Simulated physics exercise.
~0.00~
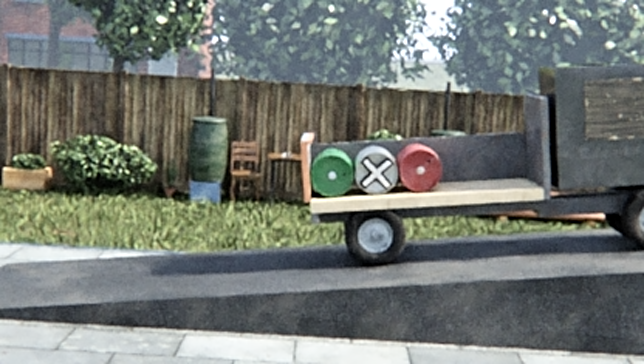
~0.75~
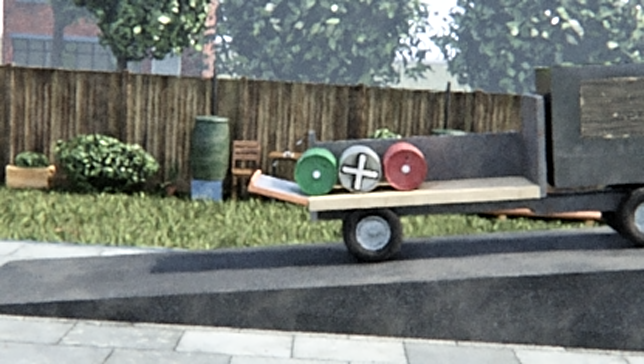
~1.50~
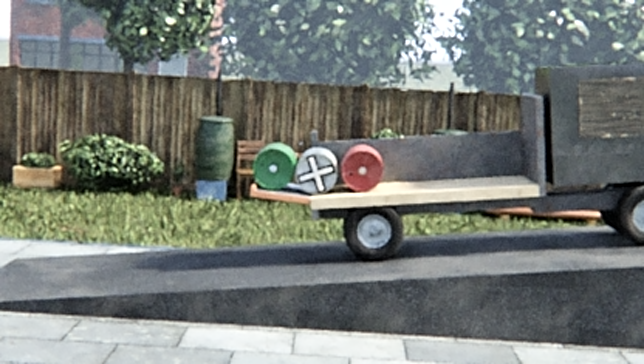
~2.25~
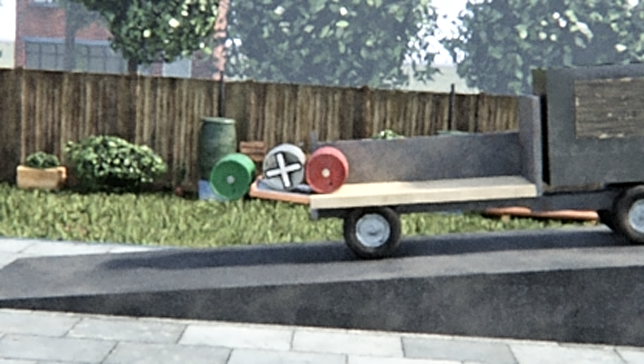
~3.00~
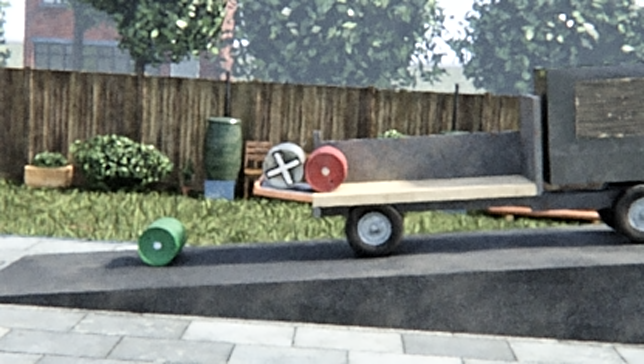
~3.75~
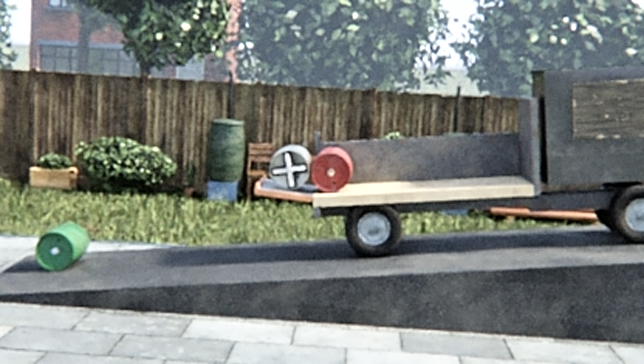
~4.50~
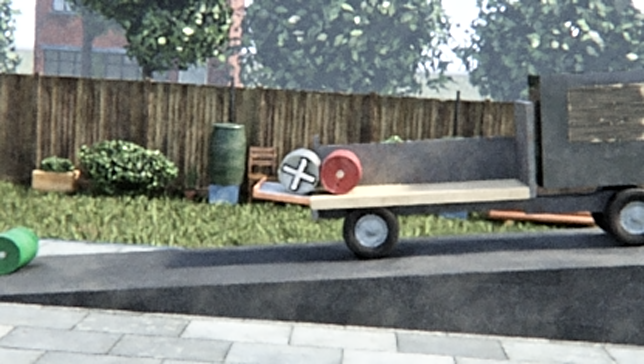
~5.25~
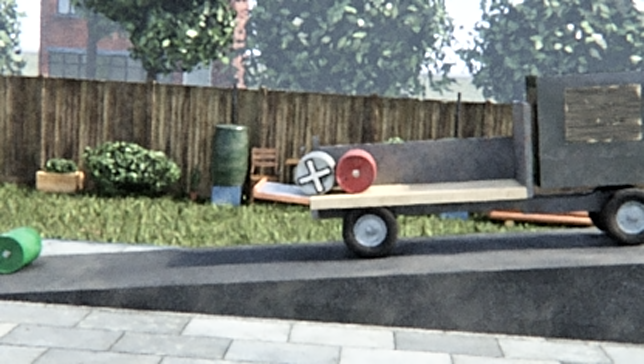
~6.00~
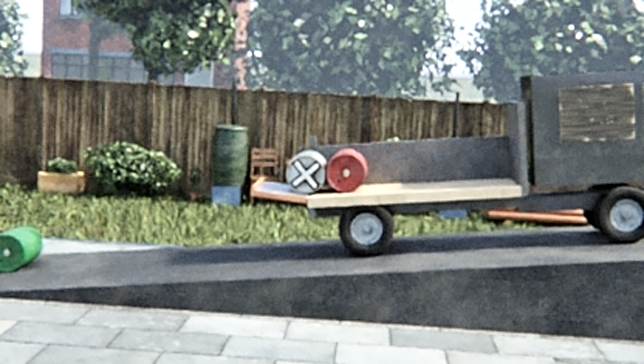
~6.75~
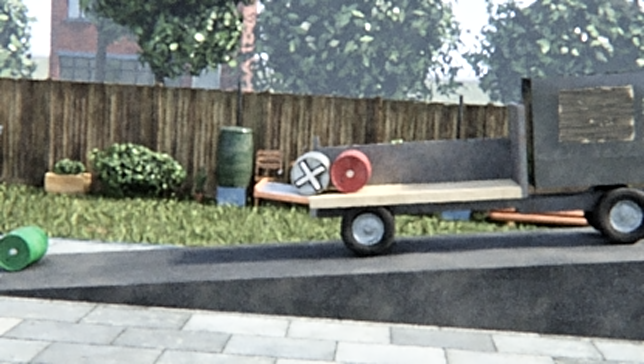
A green keg rolls off a truck's lowered tailgate and away; two others stay aboard.
